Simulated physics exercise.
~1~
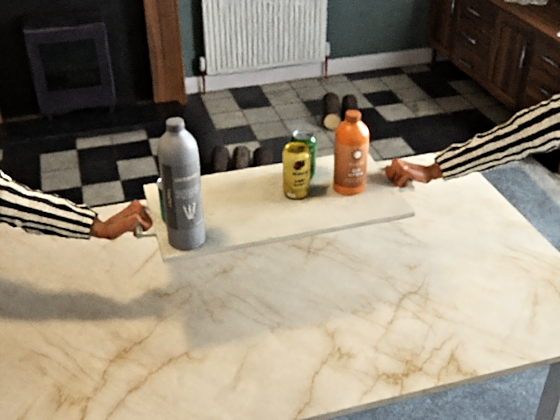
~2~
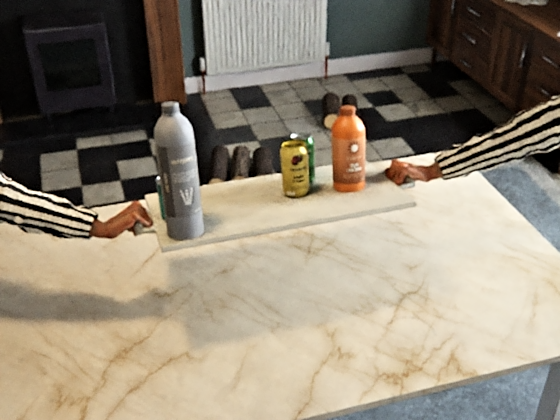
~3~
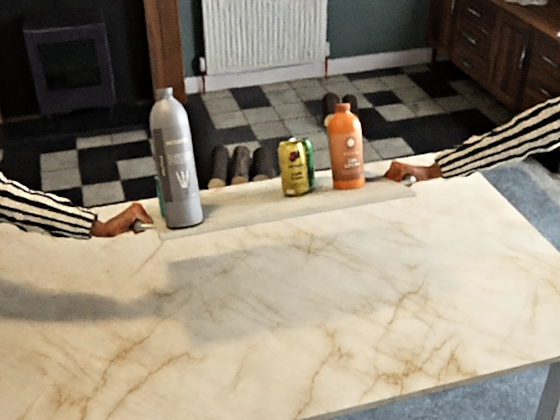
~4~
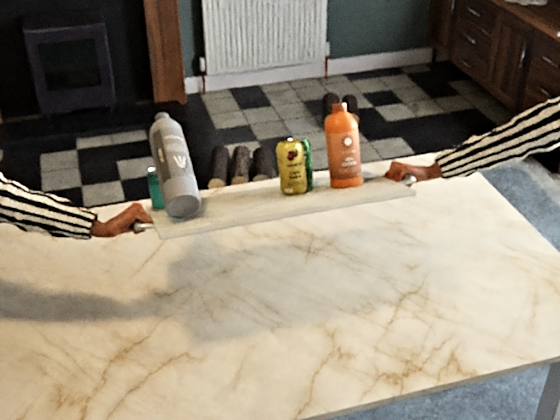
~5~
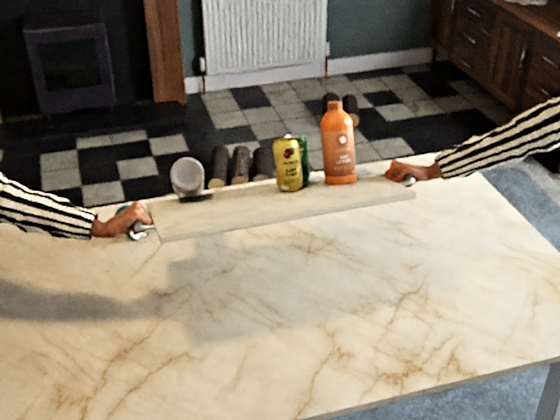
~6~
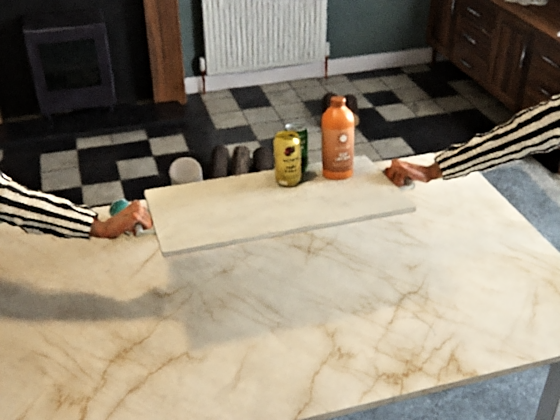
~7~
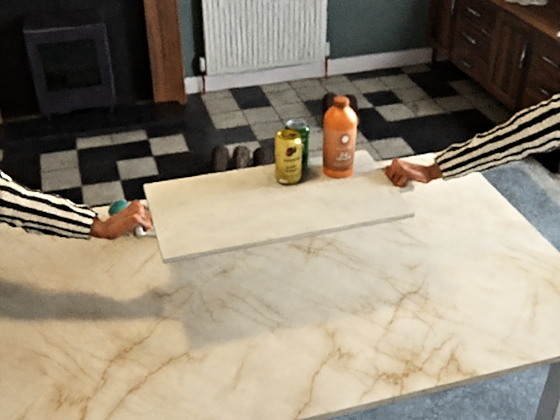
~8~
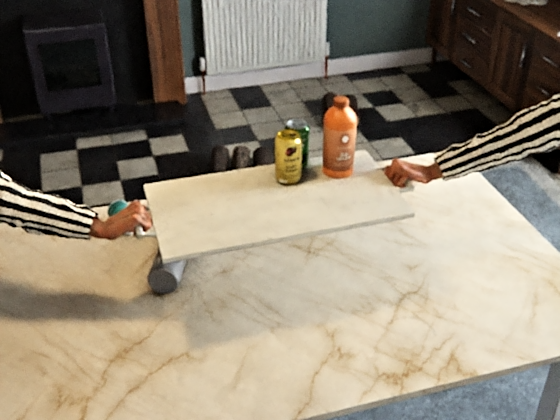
A pale rimless tray, held at both ends by hands in striped sleeves, carries a tall grey bottle at left and a yellow can, a green can and an orange bottle toward the right, seen from above a marble-patterned table in a room with a checkered floor. The hands tip its far edge down, and the items lean away. A small turquoise tin slips off the far left, and the grey bottle topples after it. The tray levels, leaving the orange bottle and both cans upright, slightly shifted, while the grey bottle lies on the table beneath, partly showing.
